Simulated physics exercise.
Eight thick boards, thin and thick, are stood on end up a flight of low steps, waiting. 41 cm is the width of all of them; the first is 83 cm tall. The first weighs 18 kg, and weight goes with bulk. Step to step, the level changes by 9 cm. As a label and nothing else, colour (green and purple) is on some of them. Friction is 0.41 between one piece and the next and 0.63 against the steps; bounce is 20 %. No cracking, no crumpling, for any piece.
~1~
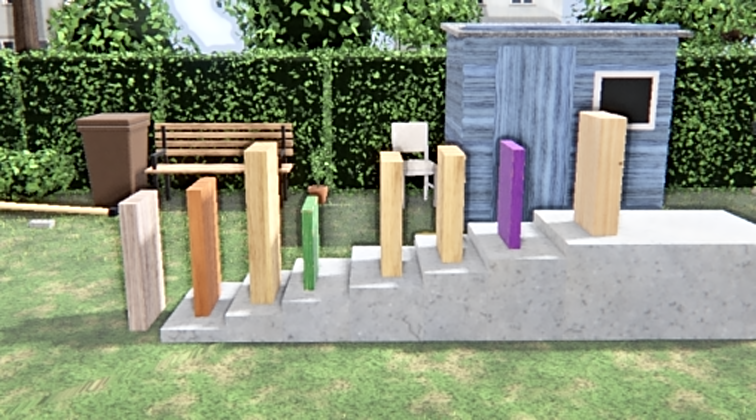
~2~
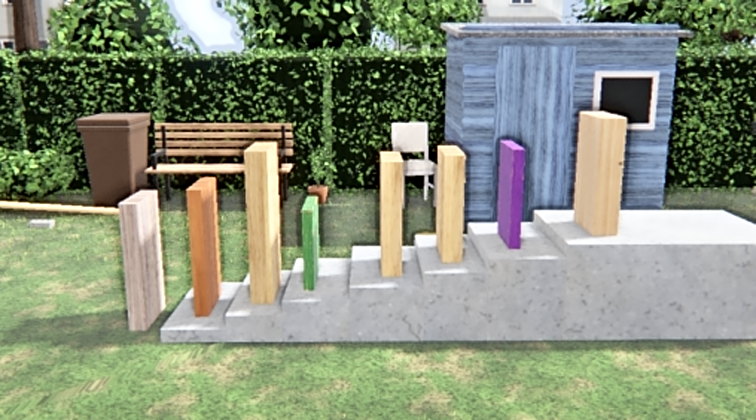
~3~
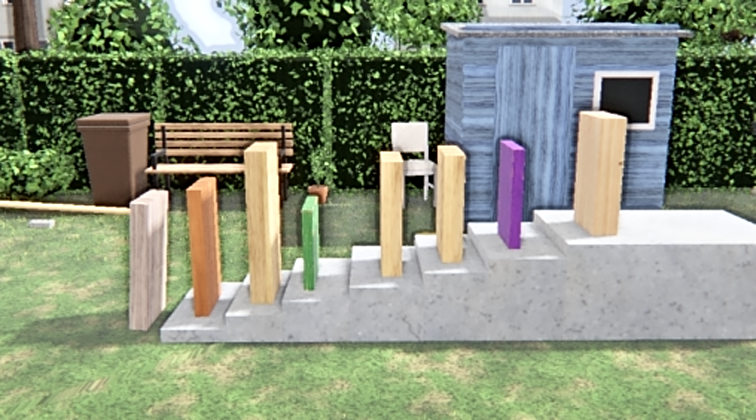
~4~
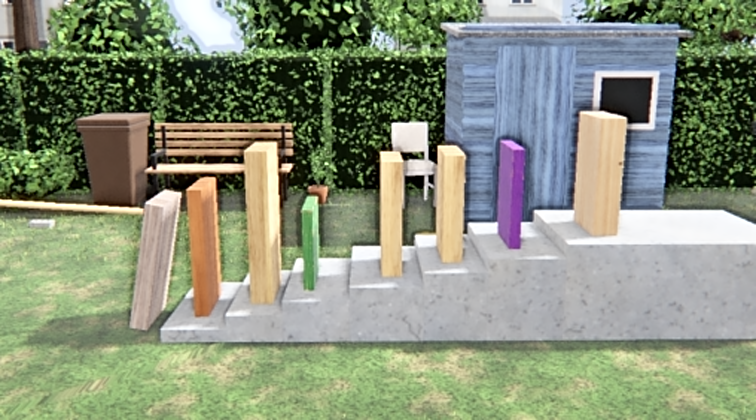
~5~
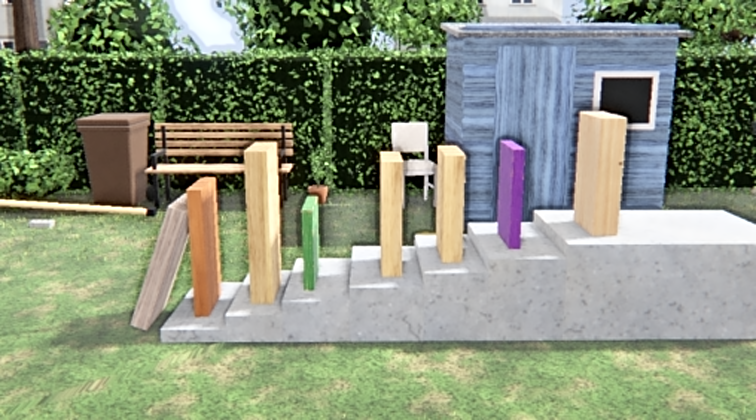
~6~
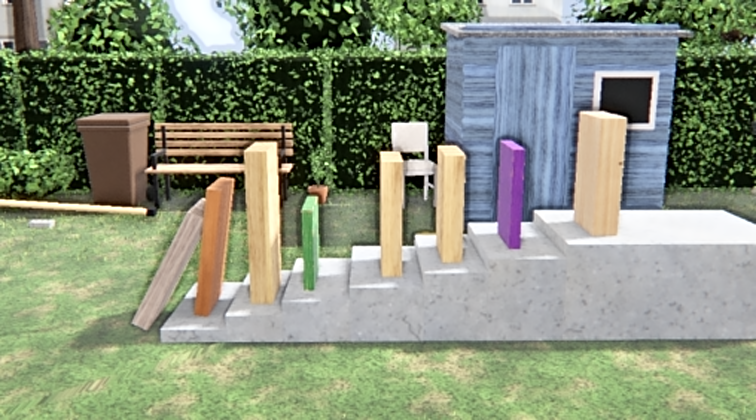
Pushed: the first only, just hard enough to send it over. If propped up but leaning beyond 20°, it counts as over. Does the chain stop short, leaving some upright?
No, it runs to the end.
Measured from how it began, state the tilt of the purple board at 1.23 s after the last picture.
Its tilt comes to about 40° at that moment.
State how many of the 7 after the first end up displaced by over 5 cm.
7 have shifted.
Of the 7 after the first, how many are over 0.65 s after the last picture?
Count at that time: 3.
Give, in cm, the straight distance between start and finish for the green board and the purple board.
About: Green 30, purple 40.
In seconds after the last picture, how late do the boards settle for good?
Somewhere close to 2.5 s.
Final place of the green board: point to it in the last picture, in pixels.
In the final picture its centre lies roughly at (350, 262).
Then, 0.65 s later than the last frame, 3 of the 7 other boards over; green board tilted 23°.
Then, 1.23 s later than the last frame, 6 of the 7 other boards over; green board tilted 70°; purple board tilted 35°.
When it is over, 7 of the 7 other boards over; purple board lying flat; green board tilted 70°. Not one is left standing. In pixels of the last frame, middles, purple board near (557, 222), green board near (350, 262).
